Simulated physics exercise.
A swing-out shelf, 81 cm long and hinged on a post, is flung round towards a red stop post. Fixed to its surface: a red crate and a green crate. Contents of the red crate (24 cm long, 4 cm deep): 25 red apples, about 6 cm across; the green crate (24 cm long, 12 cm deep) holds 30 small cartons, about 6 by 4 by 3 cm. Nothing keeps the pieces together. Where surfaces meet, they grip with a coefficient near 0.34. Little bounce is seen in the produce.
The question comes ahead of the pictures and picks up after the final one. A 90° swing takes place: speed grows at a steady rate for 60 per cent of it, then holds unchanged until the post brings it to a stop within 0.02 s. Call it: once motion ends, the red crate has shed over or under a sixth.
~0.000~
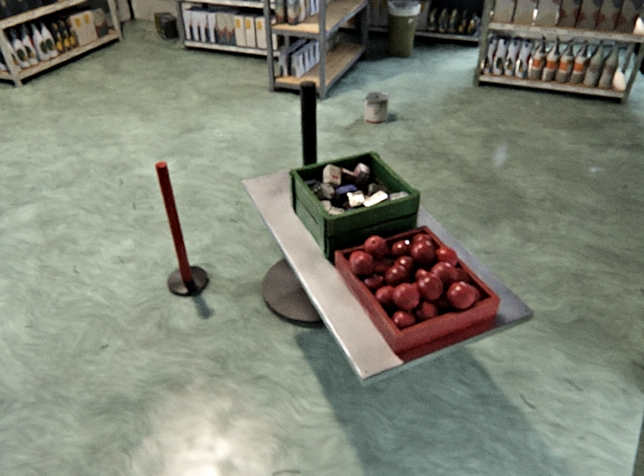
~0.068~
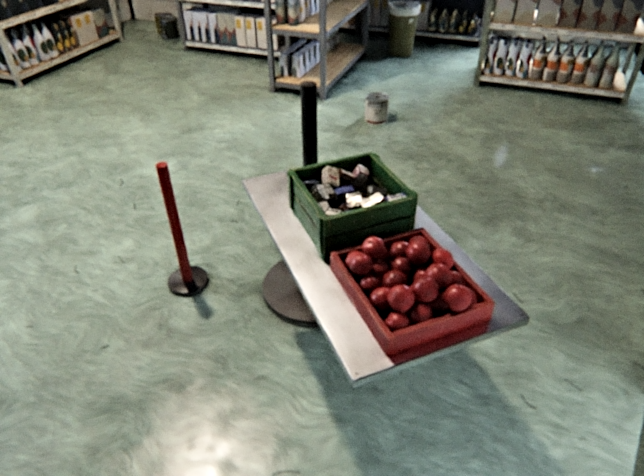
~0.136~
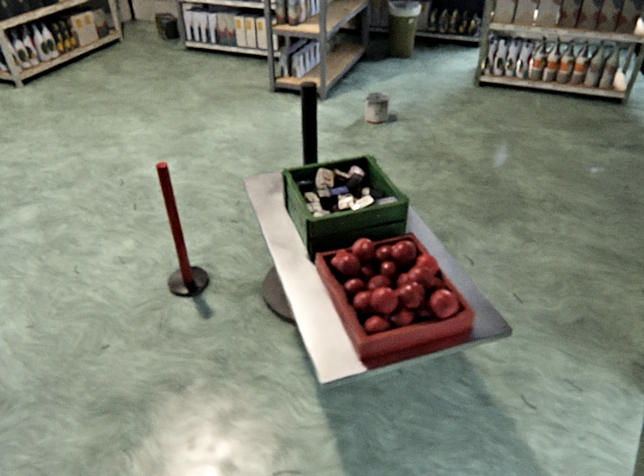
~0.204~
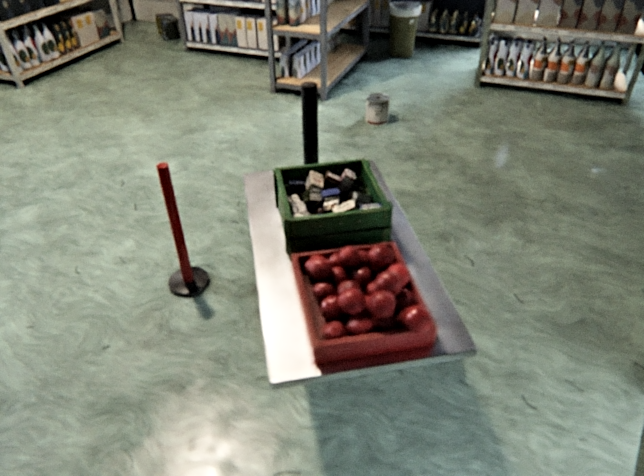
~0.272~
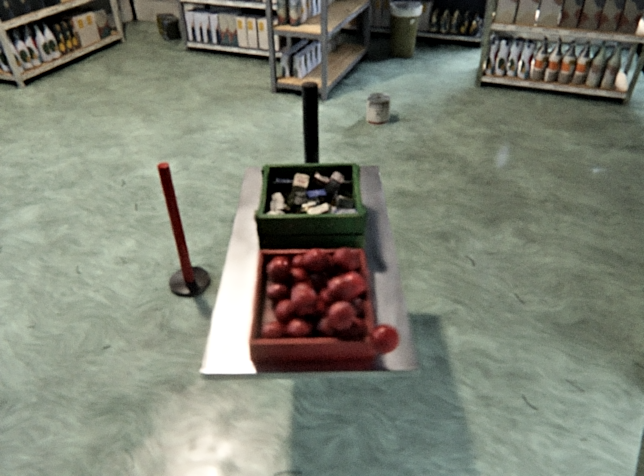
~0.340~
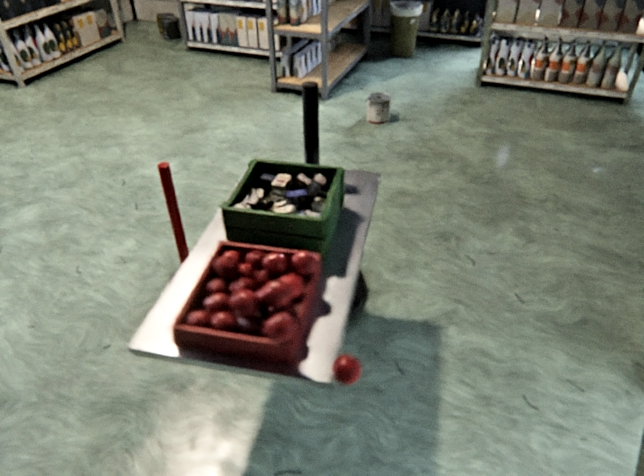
Over.
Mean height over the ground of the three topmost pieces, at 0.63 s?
Close to 68 cm, on average.
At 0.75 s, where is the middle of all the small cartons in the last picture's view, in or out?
In the last view, the centre sits near (221, 176).
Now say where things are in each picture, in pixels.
In the first picture (places track the rim corner closest to us here), red crate (401, 333); green crate (332, 217); 0° round; all still inside.
In the second picture, red crate (393, 335); green crate (328, 218); 1° round.
In the third picture, red crate (365, 339); green crate (315, 219); 6° round.
In the fourth picture, red crate (318, 344); green crate (293, 219); 13° round.
In the fifth picture, red crate (252, 342); green crate (263, 216); 23° round; 1 out, the lowest apple at (385, 339).
In the sixth picture, red crate (175, 326); green crate (227, 208); 36° round; 1 out, the lowest apple at (347, 370).
After 0.55 s, end of the swing.
After 0.63 s, the red crate is down by 6 of 25 and the green crate has all 30.
After 0.75 s, the red crate is down by 8 of 25 and the green crate has all 30.
After 0.97 s, the red crate is down by 8 of 25 and the green crate has all 30.
Final count (at 1.40 s), the red crate is down by 8 of 25 and the green crate has all 30. Asked share, 8 of 25, 32 per cent.
